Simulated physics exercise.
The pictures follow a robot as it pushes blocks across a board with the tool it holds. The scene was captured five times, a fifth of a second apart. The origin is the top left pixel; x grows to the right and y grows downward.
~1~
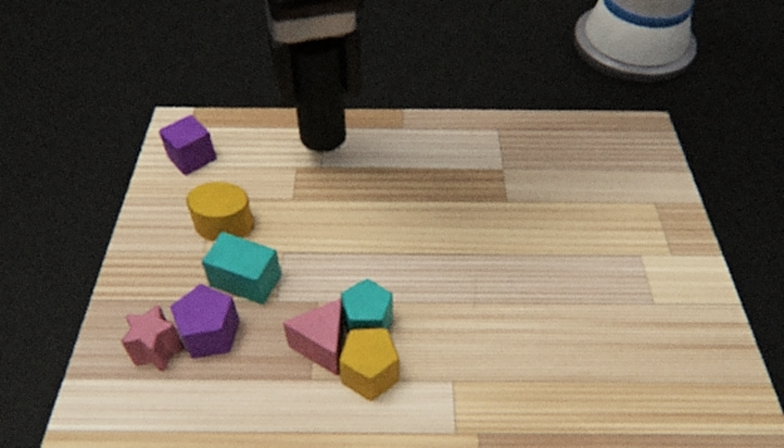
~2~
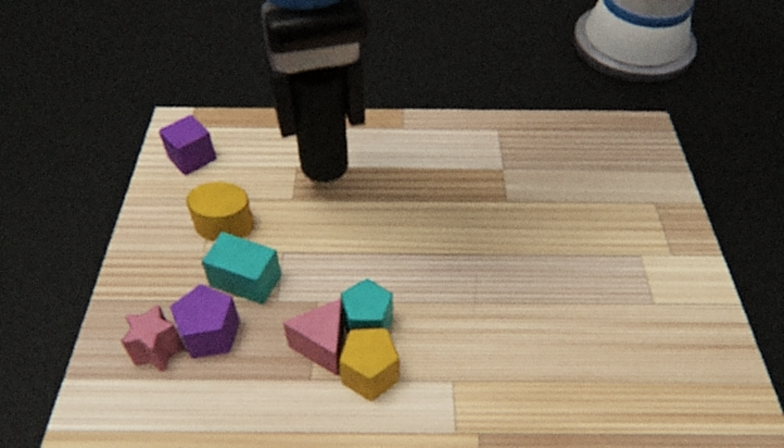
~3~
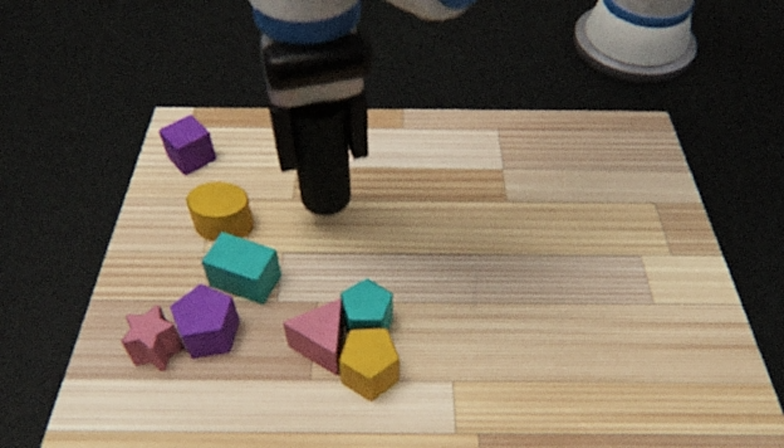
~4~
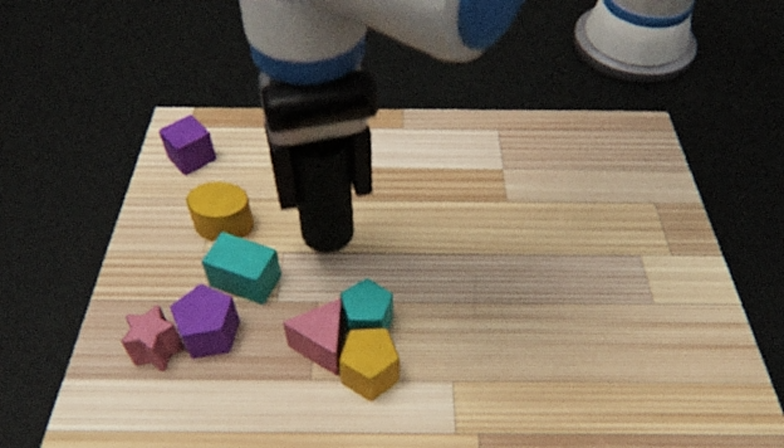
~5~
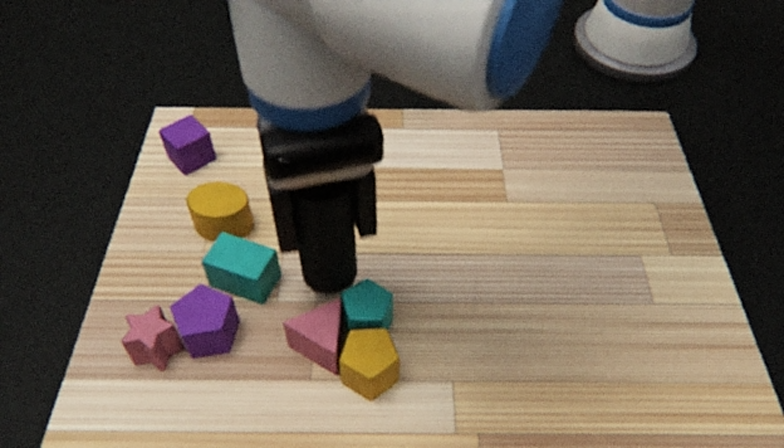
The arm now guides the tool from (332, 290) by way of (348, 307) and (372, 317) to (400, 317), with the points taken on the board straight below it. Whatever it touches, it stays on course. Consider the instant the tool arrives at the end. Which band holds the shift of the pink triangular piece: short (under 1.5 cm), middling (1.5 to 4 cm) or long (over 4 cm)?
It goes under 1.5 cm.
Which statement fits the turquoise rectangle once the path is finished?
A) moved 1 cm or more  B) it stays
I choose B.
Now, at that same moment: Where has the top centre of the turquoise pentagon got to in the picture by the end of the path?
Around (418, 336).
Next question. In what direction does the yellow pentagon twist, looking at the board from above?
With the clock.
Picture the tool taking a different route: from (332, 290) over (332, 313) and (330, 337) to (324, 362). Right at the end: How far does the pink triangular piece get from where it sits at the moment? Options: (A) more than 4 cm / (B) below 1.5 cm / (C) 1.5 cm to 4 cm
The answer is A.
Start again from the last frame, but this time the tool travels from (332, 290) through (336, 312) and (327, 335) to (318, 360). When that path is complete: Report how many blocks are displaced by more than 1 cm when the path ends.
Once the path ends, three or more blocks will have shifted.
What follows on the original path. Halfway along, tool at (359, 299); pink triangular piece at (324, 330), turned 30° clockwise; turquoise pentagon at (395, 323); yellow pentagon at (377, 368), turned 20° clockwise.
At the end, tool at (400, 301); turquoise rectangle unmoved; pink triangular piece at (325, 330), turned 35° clockwise; turquoise pentagon at (418, 336), turned 25° clockwise; yellow pentagon at (379, 370), turned 25° clockwise.
